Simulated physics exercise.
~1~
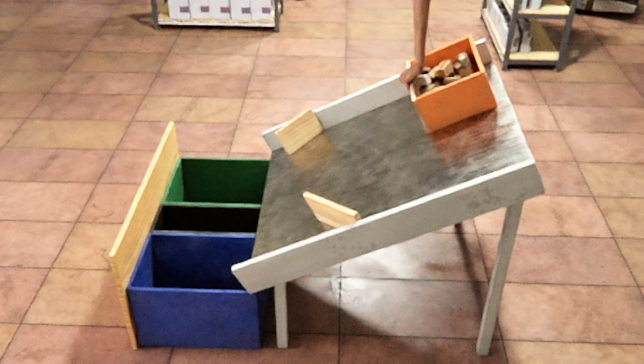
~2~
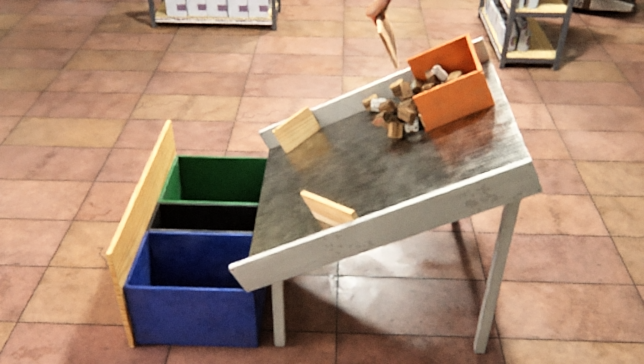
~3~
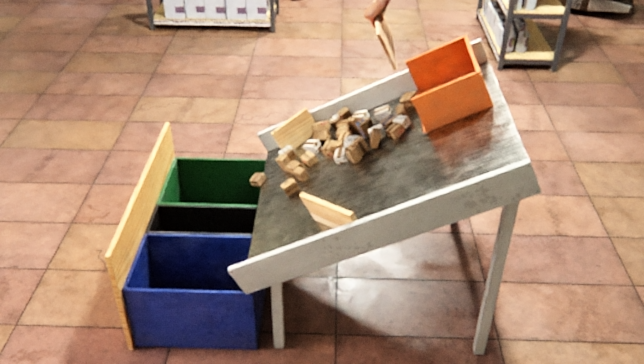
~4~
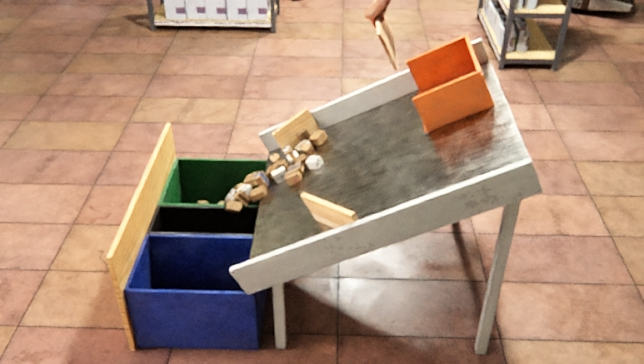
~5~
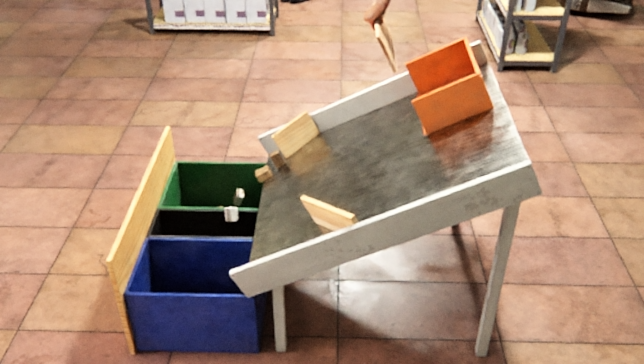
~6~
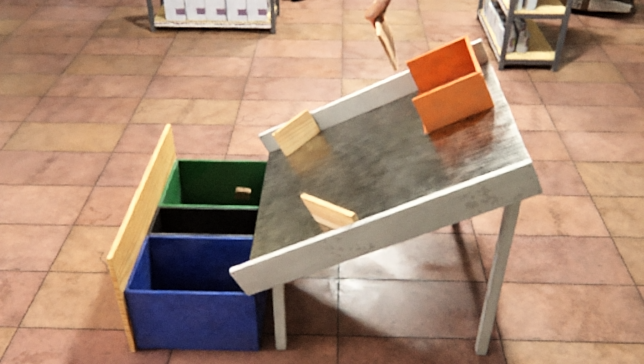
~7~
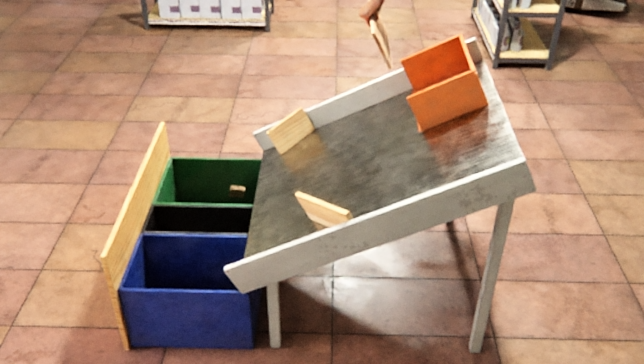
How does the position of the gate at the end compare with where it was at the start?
At the start the gate was at the orange pen, in front of the little pieces. By the end it was farther up and to the left, held by a hand at the far edge of the table, clear of the pen.
